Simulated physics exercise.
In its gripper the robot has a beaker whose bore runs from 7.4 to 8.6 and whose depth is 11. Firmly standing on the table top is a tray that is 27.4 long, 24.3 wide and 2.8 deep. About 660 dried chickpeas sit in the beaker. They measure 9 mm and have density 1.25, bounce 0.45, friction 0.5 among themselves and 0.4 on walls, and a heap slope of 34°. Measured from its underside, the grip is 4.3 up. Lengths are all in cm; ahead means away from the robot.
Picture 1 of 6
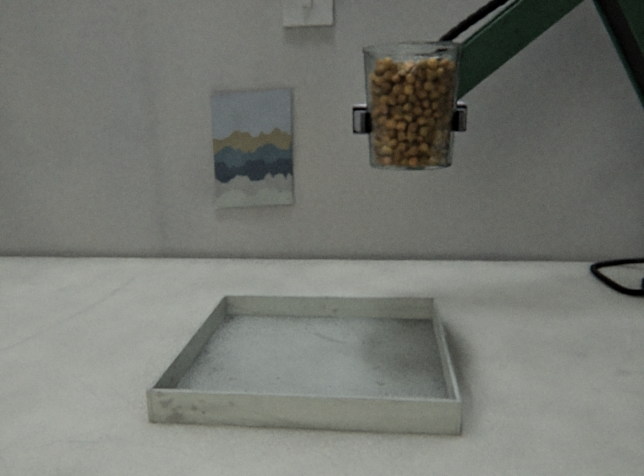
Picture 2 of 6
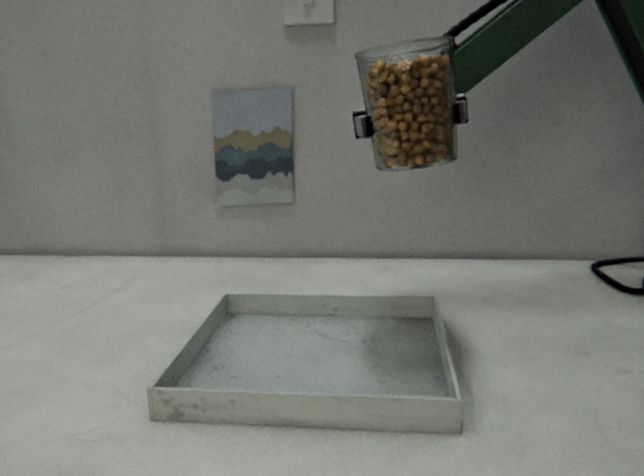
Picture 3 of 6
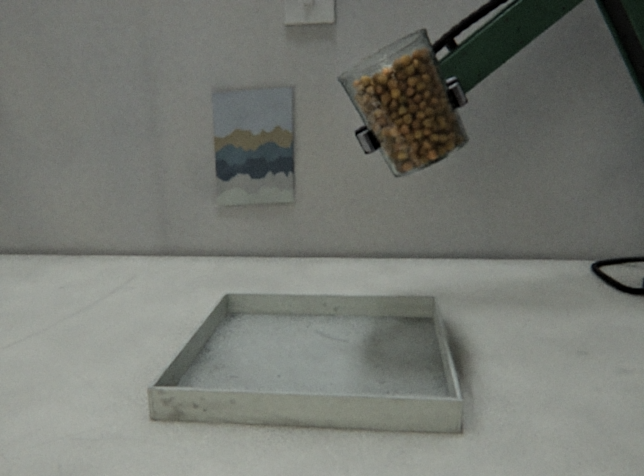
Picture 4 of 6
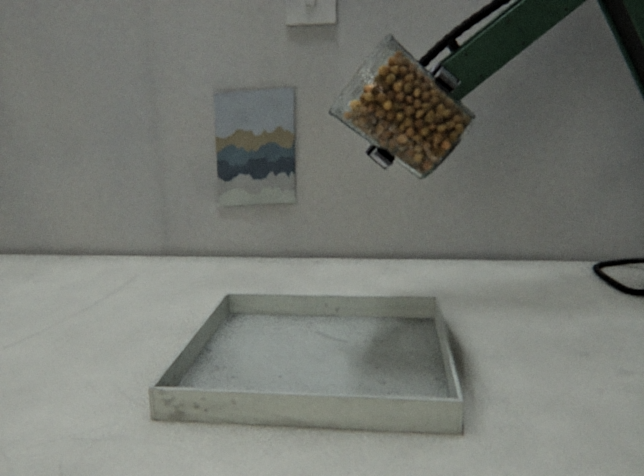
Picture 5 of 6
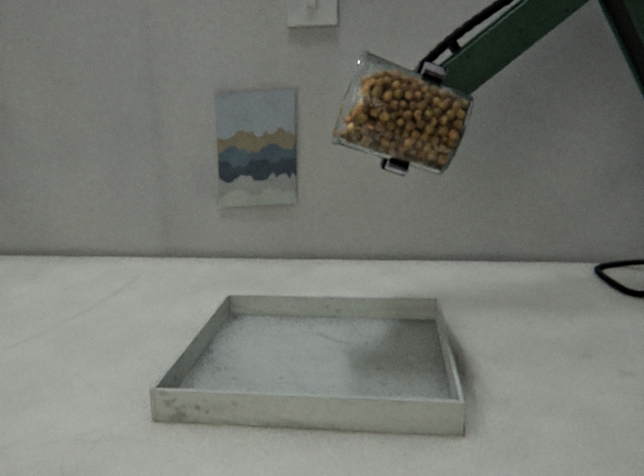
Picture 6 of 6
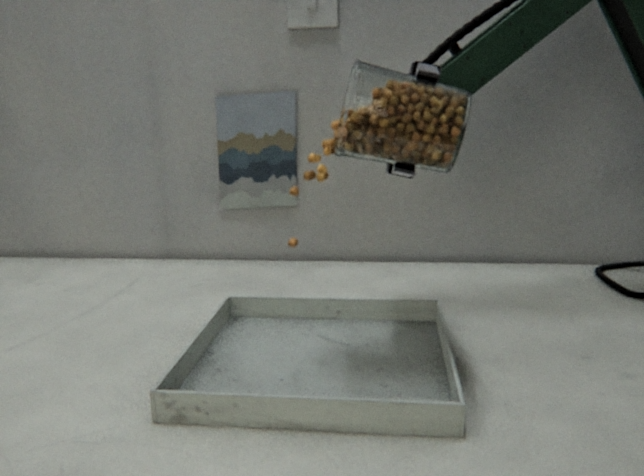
The clip shows a green robot arm holding a clear beaker of dried chickpeas above a square metal tray, gradually tilting it to the left until it is nearly horizontal and a few chickpeas drop from its mouth.
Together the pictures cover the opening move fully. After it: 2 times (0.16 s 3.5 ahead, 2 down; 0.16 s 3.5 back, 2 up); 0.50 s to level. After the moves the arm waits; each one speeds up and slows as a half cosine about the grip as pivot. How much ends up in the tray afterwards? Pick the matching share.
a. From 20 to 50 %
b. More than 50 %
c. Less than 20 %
Answer: A.
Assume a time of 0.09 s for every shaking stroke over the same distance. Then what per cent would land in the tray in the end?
That gives about 40 percent.
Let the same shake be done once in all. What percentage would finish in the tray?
That share would be near 20 percent.
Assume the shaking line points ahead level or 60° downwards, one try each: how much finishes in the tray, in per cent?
Some 45 and 15 per cent.
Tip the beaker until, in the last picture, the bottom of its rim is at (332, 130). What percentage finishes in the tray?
Some 10 per cent.
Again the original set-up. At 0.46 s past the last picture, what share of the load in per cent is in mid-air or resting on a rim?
Some 3 per cent.
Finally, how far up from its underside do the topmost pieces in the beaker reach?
Top of the fill: Near 10.0 cm.
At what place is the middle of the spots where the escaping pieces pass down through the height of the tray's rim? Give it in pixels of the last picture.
Estimated centre near (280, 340) in pixels.
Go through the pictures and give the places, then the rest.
Beaker middle at (411, 109), level; upper third of the load around (411, 79), from x 375 to 450, top at y 60; 664 in the beaker, in the first frame.
Beaker middle at (411, 107), tilted 7° forward; upper third of the load around (409, 78), from x 370 to 450, top at y 60, in the second frame.
Beaker middle at (407, 108), tilted 27° forward; upper third of the load around (403, 82), from x 355 to 460, top at y 50, in the third frame.
Beaker middle at (405, 112), tilted 50° forward; upper third of the load around (397, 89), from x 345 to 465, top at y 55, in the fourth frame.
Beaker middle at (404, 117), tilted 70° forward; upper third of the load around (398, 98), from x 335 to 465, top at y 75, in the fifth frame.
Beaker middle at (403, 121), tilted 77° forward; upper third of the load around (409, 105), from x 295 to 460, top at y 85; 654 in the beaker, 10 in flight or on a rim, in the sixth frame.
Then, 0.46 s later, tilted 77° forward, highest piece 27 above the table; 536 in the beaker, 109 in the tray, 2 on the table or floor, 17 in flight or on a rim.
Then, 0.91 s later, tilted 33° forward, highest piece 30 above the table; 471 in the beaker, 188 in the tray, 5 on the table or floor.
Then, 1.34 s later, level, highest piece 32 above the table; 470 in the beaker, 189 in the tray, 5 on the table or floor.
Then, 2.39 s later, level, highest piece 32 above the table; 470 in the beaker, 189 in the tray, 5 on the table or floor.
At rest, 470 in the beaker, 189 in the tray, 5 on the table or floor. That is 28 % in the tray.
